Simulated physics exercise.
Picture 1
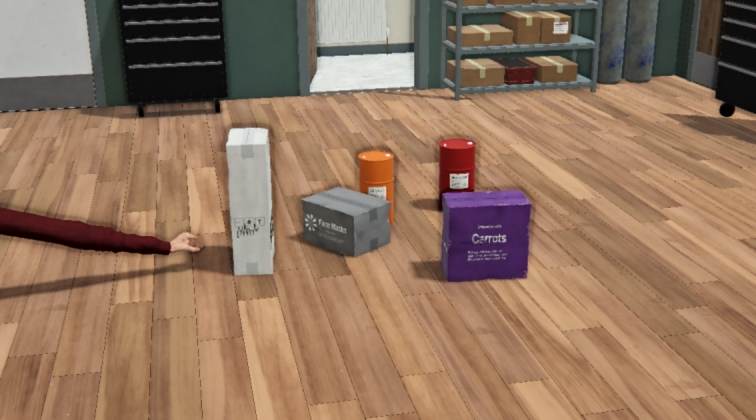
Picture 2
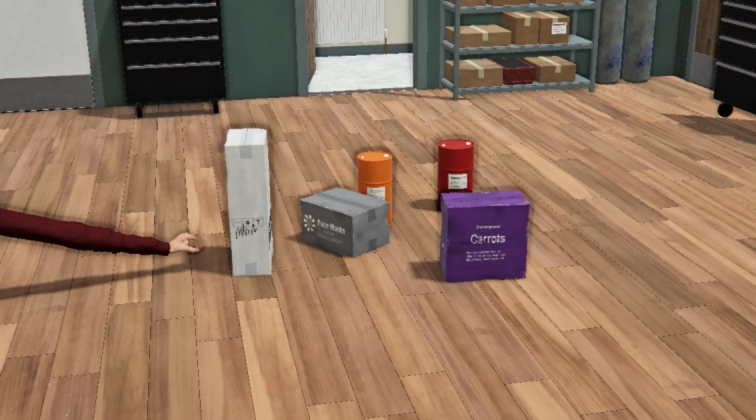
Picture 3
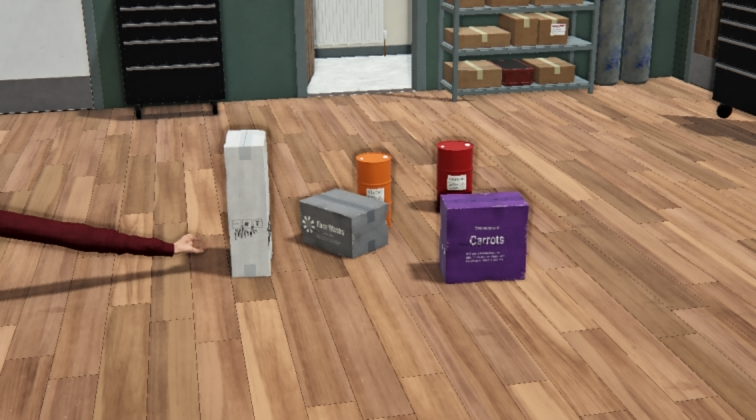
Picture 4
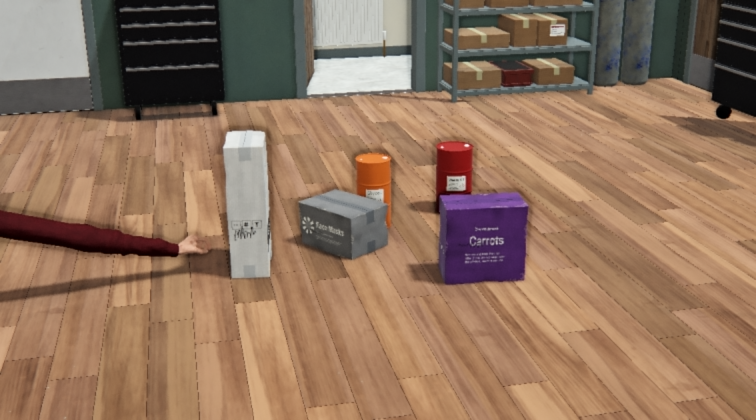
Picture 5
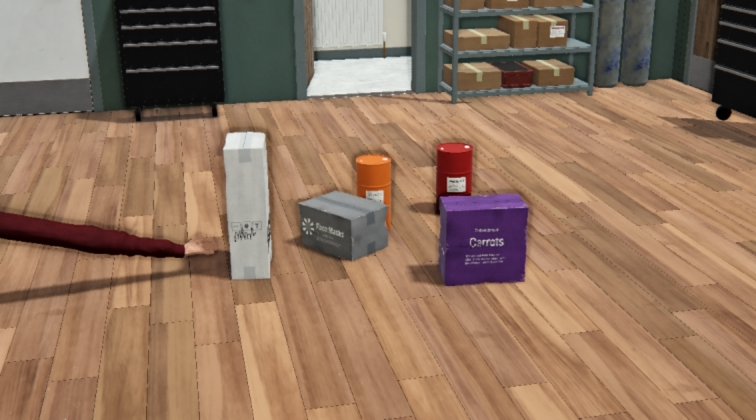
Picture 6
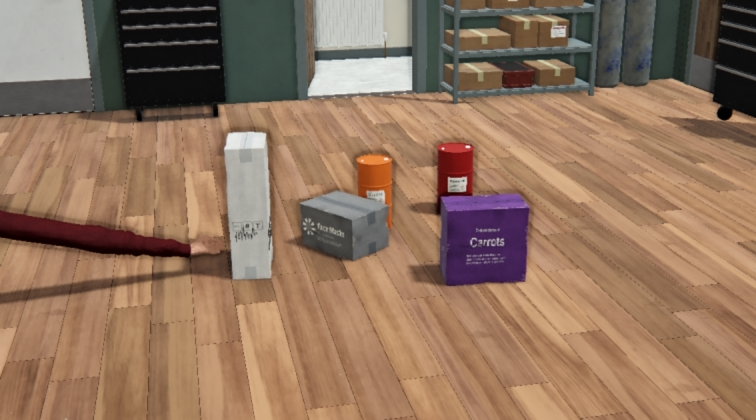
To begin with, a dark red-sleeved arm reaches in from the left toward a tall white box, with a gray box, a purple carrots box, and orange and red drums standing to the right. The hand then inches rightward until it meets the white box, while the objects barely shift.
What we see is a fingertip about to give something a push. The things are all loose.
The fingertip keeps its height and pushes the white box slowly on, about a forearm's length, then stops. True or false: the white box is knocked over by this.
False.
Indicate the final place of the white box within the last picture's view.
Near pixel (326, 203).
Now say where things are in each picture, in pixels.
White box (251, 201), in the first picture.
White box (250, 202), in the second picture.
White box (249, 203), in the third picture.
White box (249, 204), in the fourth picture.
White box (249, 206), in the fifth picture.
White box (250, 206), in the sixth picture.
Then, 0.50 s on from there, white box shifted a little near (263, 205).
Then, 0.90 s on from there, white box shifted a little near (282, 204).
Then, 1.30 s on from there, white box shifted about its own width near (301, 203).
Then, 1.70 s on from there, white box shifted about its own width near (322, 203).
In the end, moved from the start, white box. At the end, from the last picture's camera, white box near (325, 203).
